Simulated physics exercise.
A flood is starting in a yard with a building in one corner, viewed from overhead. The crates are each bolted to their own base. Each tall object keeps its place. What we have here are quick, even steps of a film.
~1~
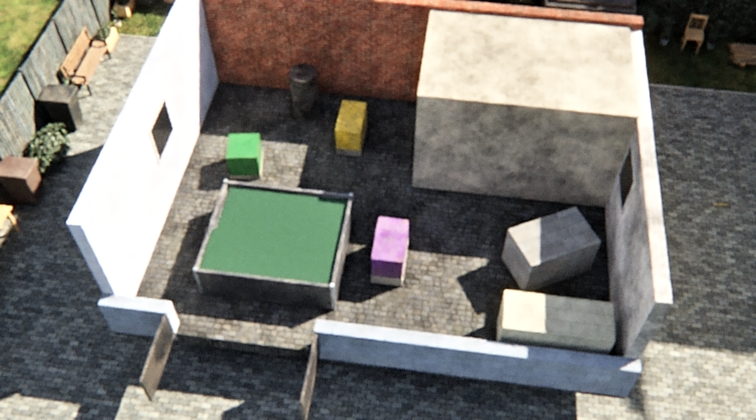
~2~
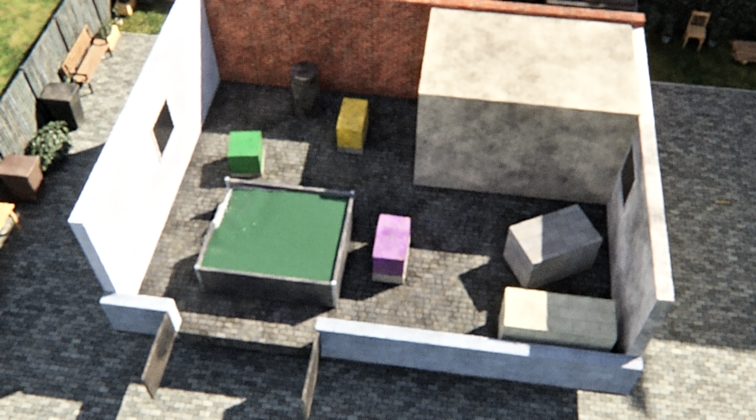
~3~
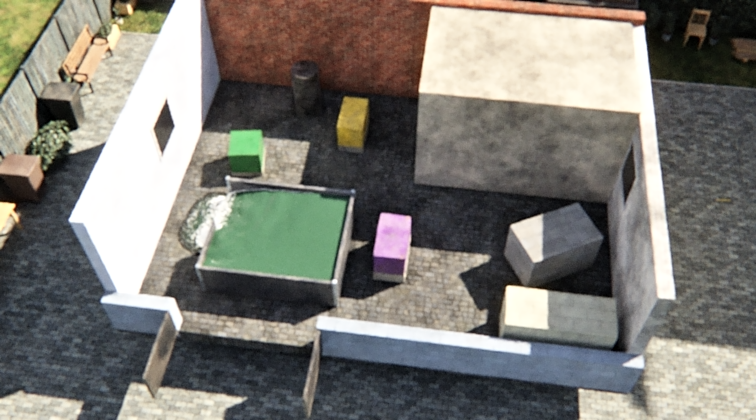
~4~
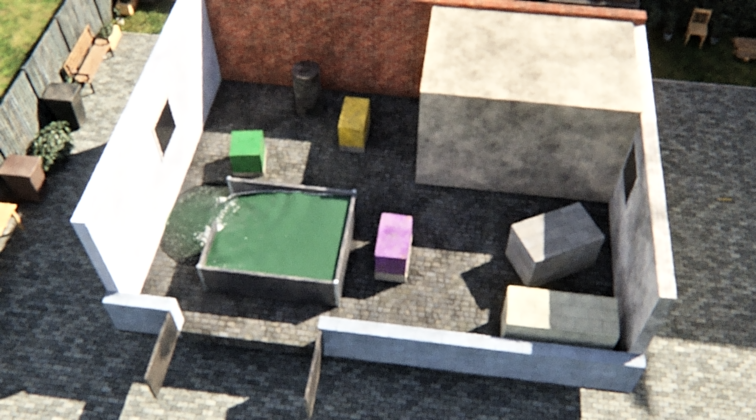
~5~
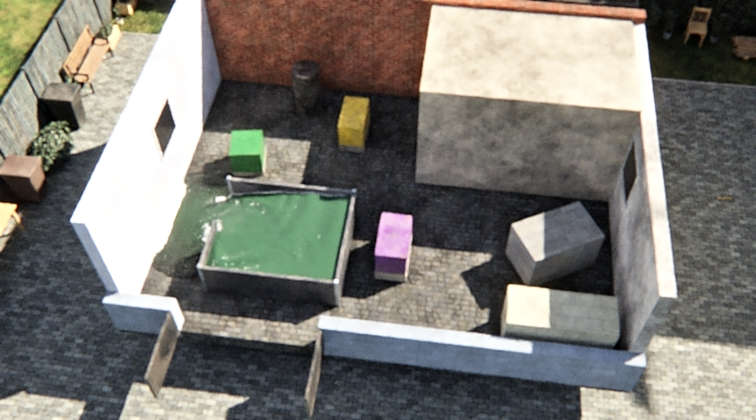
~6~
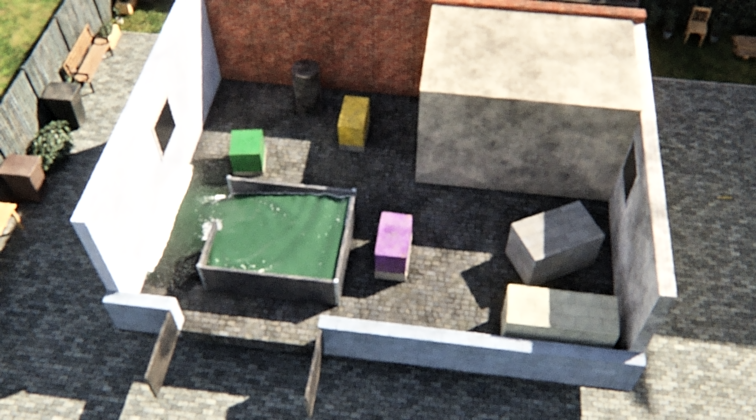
At first, still green water fills a square tank in a walled, paved yard, seen from overhead. Then water bursts out through the tank's left side in a foamy patch, spreads across the paving toward the white left wall, and runs along its base as the tank's surface ripples.
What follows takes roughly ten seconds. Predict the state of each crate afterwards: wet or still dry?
One by one: The yellow crate is unaffected by the water; the purple crate is unaffected by the water; the green crate is affected by the water.
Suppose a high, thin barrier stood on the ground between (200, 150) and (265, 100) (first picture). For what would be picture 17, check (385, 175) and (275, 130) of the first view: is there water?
As listed: Free of water, wet.
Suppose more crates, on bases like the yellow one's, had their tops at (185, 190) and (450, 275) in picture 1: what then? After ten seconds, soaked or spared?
Order as asked: Flooded / unflooded.
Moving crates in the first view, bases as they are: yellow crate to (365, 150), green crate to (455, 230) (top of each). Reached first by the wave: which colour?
Crate marked yellow.
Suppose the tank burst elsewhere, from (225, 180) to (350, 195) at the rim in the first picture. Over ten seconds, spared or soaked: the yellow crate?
As it turns out, yellow crate is swamped.
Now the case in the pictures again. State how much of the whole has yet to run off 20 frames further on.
The share not yet gone is roughly 96 percent.
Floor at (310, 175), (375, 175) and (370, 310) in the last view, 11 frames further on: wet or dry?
Status per point, in sequence: Unwetted, then unwetted, then unwetted.
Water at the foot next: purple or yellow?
That would be the yellow crate.
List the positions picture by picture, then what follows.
In the first frame, still water in the tank at (277, 234).
In the second frame, water pours out at (225, 216) and has run to a hidden place.
In the third frame, the front is at (184, 240), out from the gap at (227, 217).
In the fourth frame, the front is at (162, 238), out from the gap at (228, 218).
In the fifth frame, the front is at (152, 262), out from the gap at (228, 218).
In the sixth frame, water pours out at (228, 217) and has run to (145, 280).
A moment on, water covers 15 % of the floor; the yellow crate not reached, the purple crate not reached, the green crate water round its plinth.
Next, water covers 25 % of the floor; the yellow crate not reached, the purple crate not reached, the green crate water round its plinth.
Then, water covers 40 % of the floor; the yellow crate water round its plinth, the purple crate not reached, the green crate water round its plinth.
Later, water covers 70 % of the floor; the yellow crate water round its plinth, the purple crate water round its plinth, the green crate water round its plinth.
In the end, water covers 95 % of the floor; the yellow crate stayed above the water, the purple crate stayed above the water, the green crate was topped.
